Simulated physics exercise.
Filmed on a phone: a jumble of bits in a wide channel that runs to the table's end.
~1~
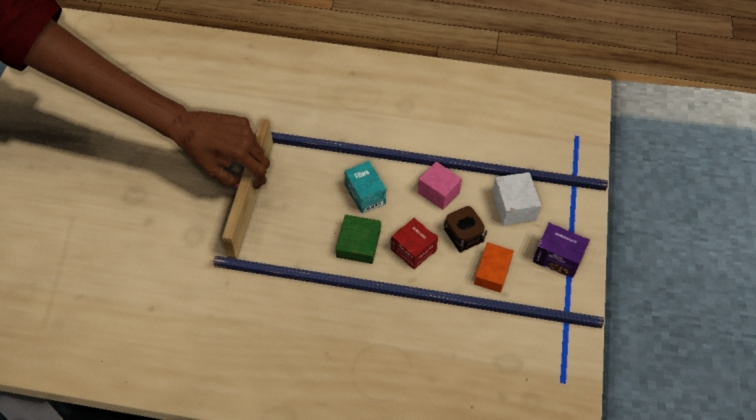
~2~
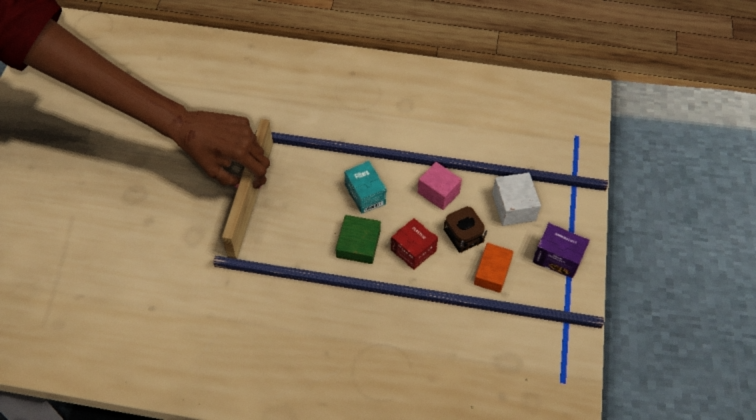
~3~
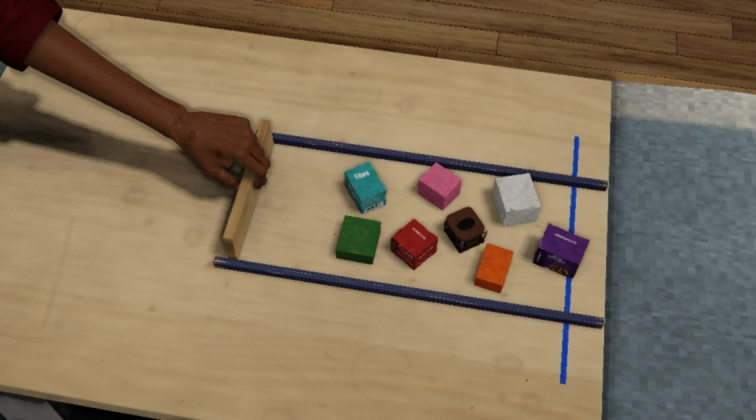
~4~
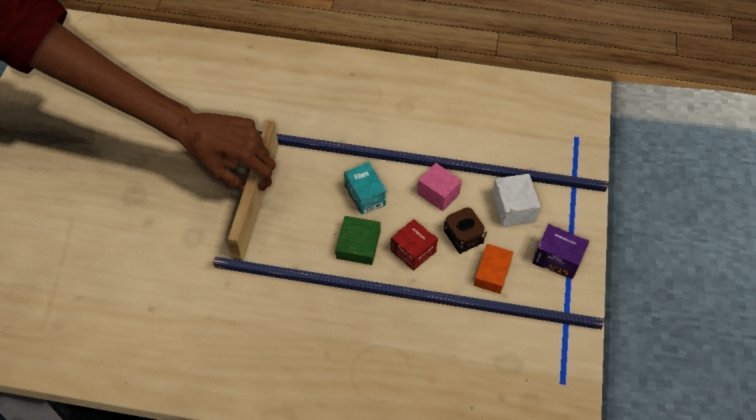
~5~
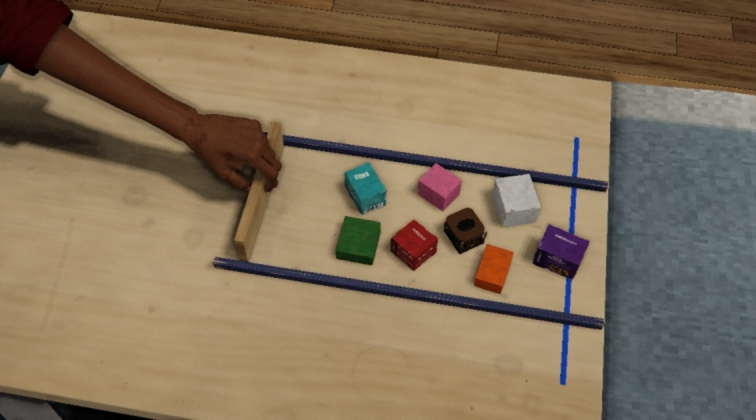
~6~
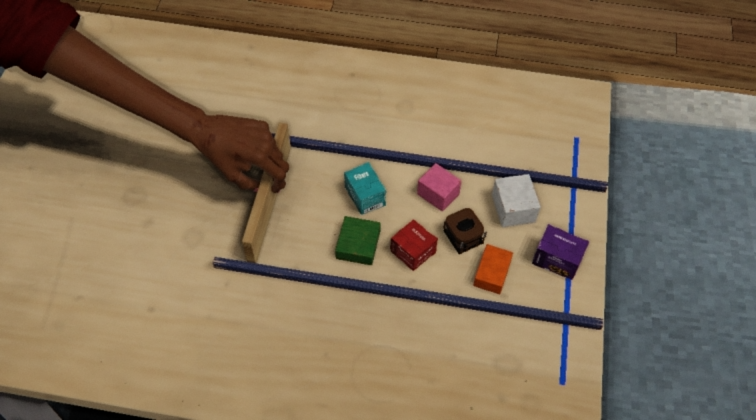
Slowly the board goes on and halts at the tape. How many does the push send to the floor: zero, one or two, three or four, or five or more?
Outcome: The number that fall off is five or more.
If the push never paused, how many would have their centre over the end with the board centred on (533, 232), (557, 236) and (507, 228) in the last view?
In that order 2, 5 and 1.
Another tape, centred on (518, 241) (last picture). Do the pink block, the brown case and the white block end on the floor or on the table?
The pink block holds on; the brown case survives; the white block survives.
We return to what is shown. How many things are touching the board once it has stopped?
It touches 3.
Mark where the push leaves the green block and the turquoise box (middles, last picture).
Near (589, 278) and (588, 236).
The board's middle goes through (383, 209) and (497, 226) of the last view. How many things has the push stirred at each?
By then 3, and 8.
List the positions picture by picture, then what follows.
Purple box (561, 251); white block (516, 199); orange block (494, 267); board (249, 188); tape (571, 248), in the first picture.
White block (516, 199); turquoise box (365, 188), in the second picture.
Orange block (494, 268); green block (359, 240), in the third picture.
Purple box (561, 252); red box (414, 245), in the fourth picture.
White block (516, 200); pink block (439, 187), in the fifth picture.
Purple box (560, 252); white block (515, 201); orange block (493, 269); board (268, 192); tape (570, 249), in the sixth picture.
A little later, none off yet; purple box at rest near (560, 252); white block at rest near (515, 201); orange block at rest near (493, 269).
Next, none off yet; purple box shifted about its own width near (591, 252); white block shifted a little near (535, 202); orange block shifted about its own width near (553, 278).
When it is over, the number that fall off is five or more; down, red box, brown case, orange block, white block and purple box.
